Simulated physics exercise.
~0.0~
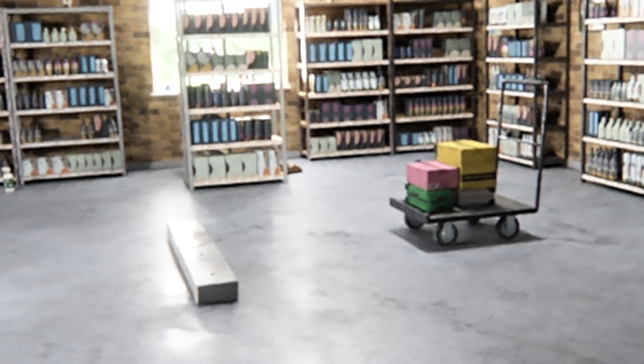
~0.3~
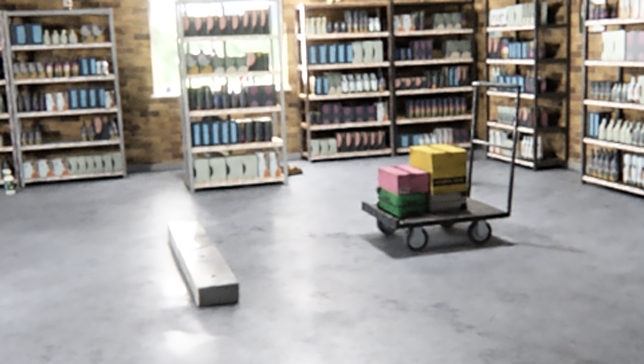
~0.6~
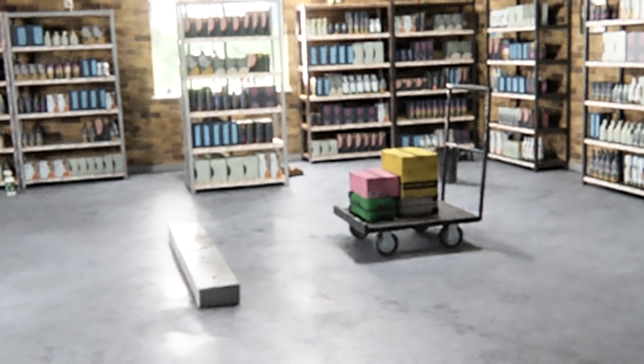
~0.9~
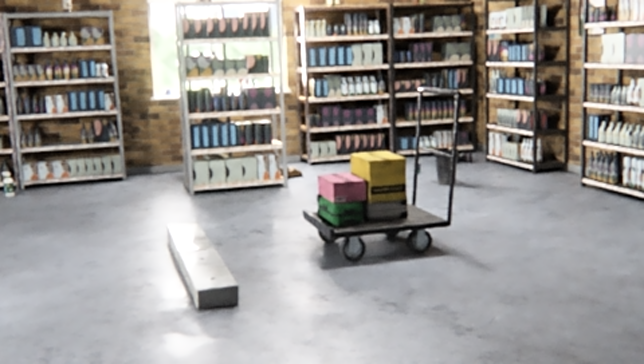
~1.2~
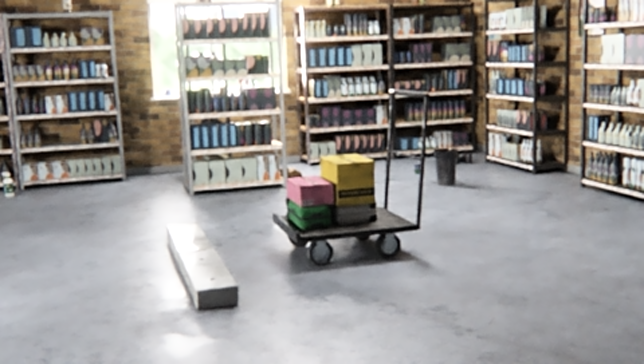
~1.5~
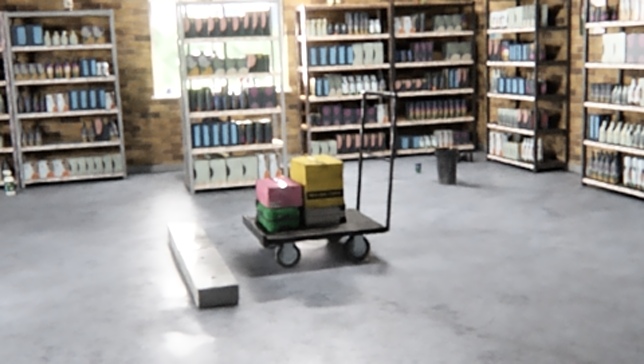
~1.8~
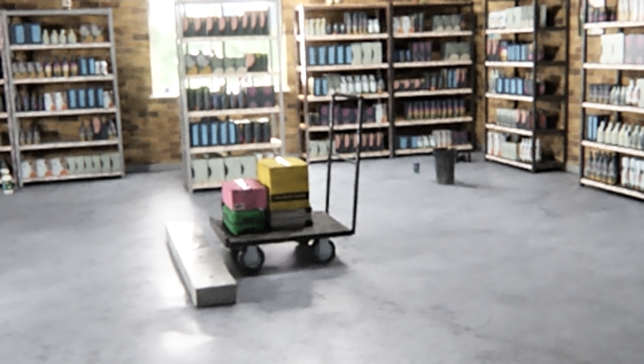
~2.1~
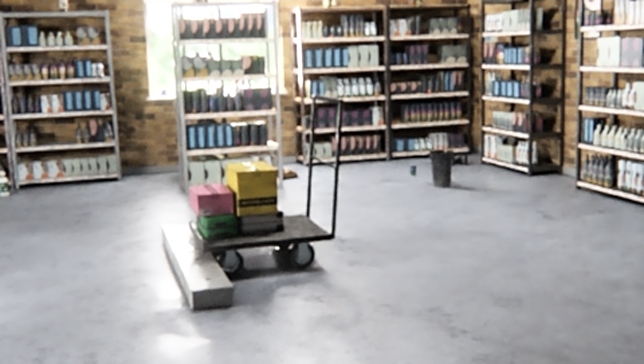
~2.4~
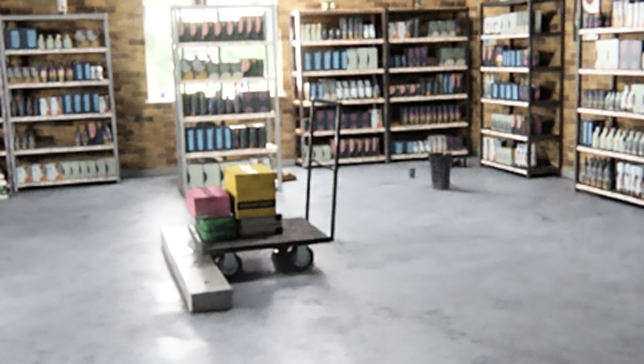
In a storeroom lined with shelves, a flat trolley carrying a pink carton, a yellow parcel and two other pieces rolled left across the grey floor until it stopped at a low beam, with the whole load still aboard.
